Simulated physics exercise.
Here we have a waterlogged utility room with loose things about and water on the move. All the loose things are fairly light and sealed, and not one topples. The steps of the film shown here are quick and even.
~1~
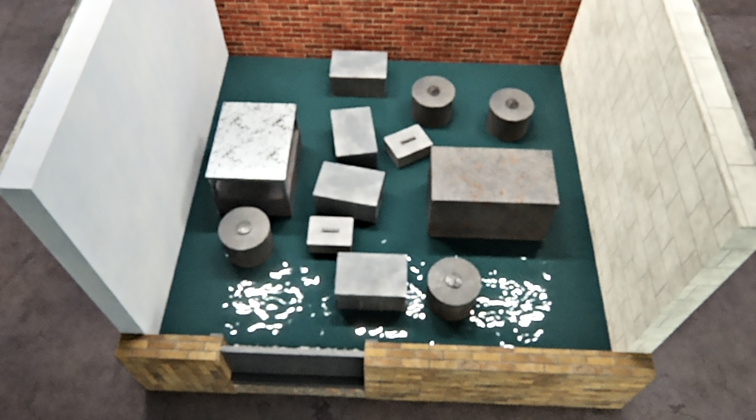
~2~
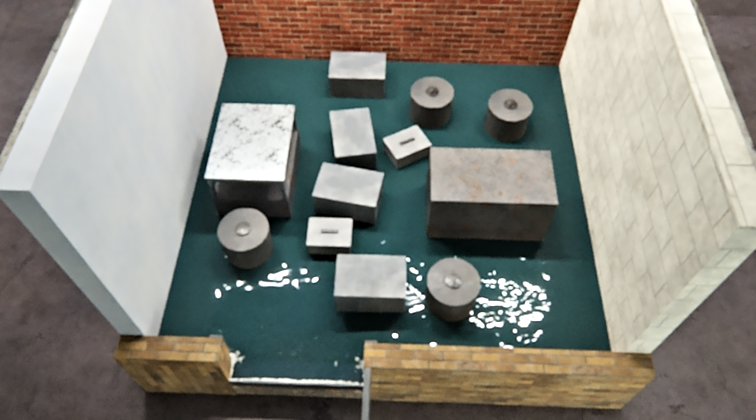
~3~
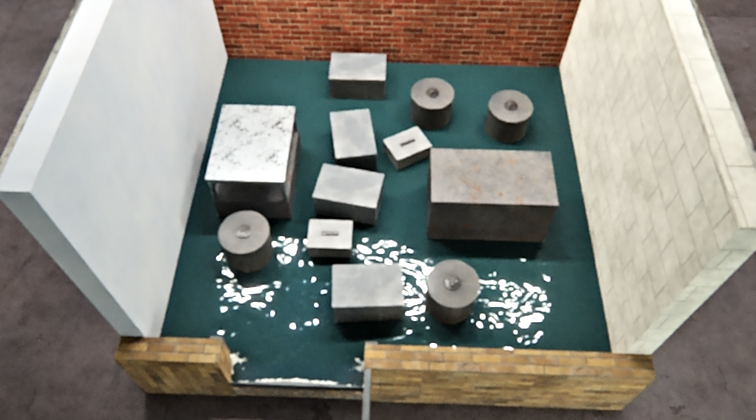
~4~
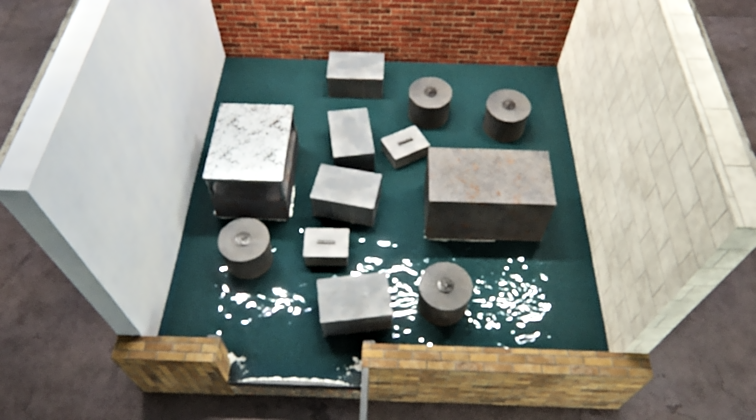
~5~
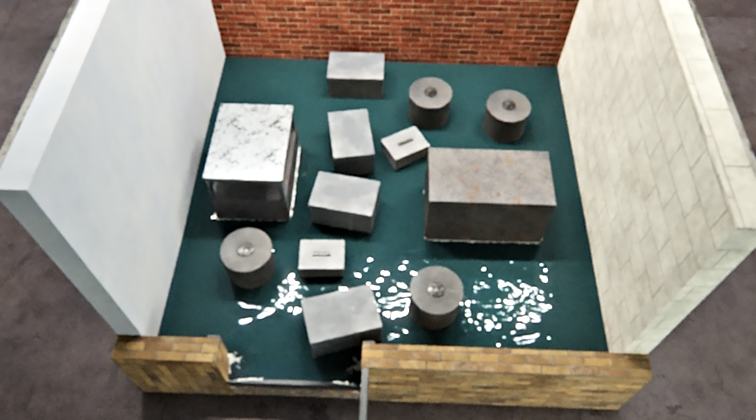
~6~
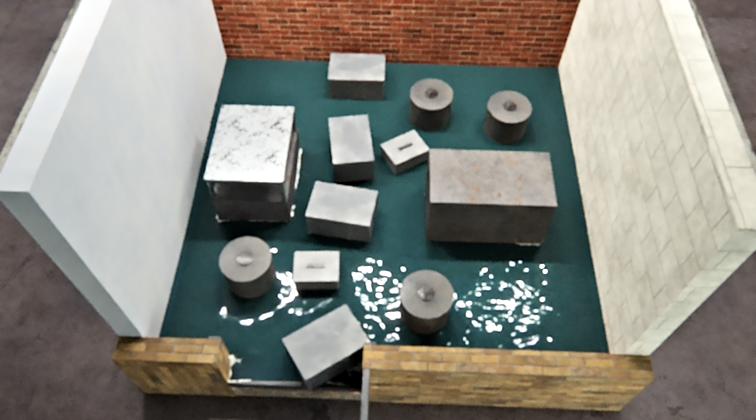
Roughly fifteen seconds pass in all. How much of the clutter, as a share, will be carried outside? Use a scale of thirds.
On that scale, two thirds or above.
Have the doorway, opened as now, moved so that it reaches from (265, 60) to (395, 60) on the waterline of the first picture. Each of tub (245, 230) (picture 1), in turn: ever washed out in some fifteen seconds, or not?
The outcome for it is not removed.
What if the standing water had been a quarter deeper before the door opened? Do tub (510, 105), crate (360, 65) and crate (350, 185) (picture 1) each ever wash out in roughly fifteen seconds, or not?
In sequence they are not removed, not removed and removed.
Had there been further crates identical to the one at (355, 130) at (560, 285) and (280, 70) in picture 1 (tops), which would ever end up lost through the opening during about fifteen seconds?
First: Exits; second: Kept.
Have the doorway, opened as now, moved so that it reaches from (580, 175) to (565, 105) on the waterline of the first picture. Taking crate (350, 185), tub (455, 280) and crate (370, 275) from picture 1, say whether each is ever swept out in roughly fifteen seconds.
Lost - retained - retained.
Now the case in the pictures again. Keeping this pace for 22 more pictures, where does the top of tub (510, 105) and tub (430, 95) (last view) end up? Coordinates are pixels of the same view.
About (488, 135) and (367, 154).
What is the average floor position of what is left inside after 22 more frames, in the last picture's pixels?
I'd put it around pixel (394, 157).
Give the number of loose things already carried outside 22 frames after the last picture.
7.
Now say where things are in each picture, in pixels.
The first picture shows a crate at (372, 274) floats; a tote at (330, 231), afloat; 0 of 10 have shifted.
The second picture shows a crate at (371, 276), afloat; a tote at (330, 232) floats; 0 of 10 have shifted.
The third picture shows a crate at (368, 285), afloat, close to its start; a tote at (330, 234), afloat; 1 of 10 have shifted.
The fourth picture shows a crate at (354, 297) floats, close to its start; a tote at (326, 242), afloat, close to its start; 4 of 10 have shifted.
The fifth picture shows a crate at (341, 313), afloat, a stride from its start; a tote at (322, 254), afloat, close to its start; 5 of 10 have shifted.
The sixth picture shows a crate at (326, 341), afloat, a stride from its start; a tote at (316, 266), afloat, a stride from its start; 6 of 10 have shifted.
A moment on, 1 of 10 are out; 9 afloat.
Next, 5 of 10 are out; 5 afloat.
Later, 7 of 10 are out; 3 afloat.
In the end, 7 of 10 are out; 3 afloat.
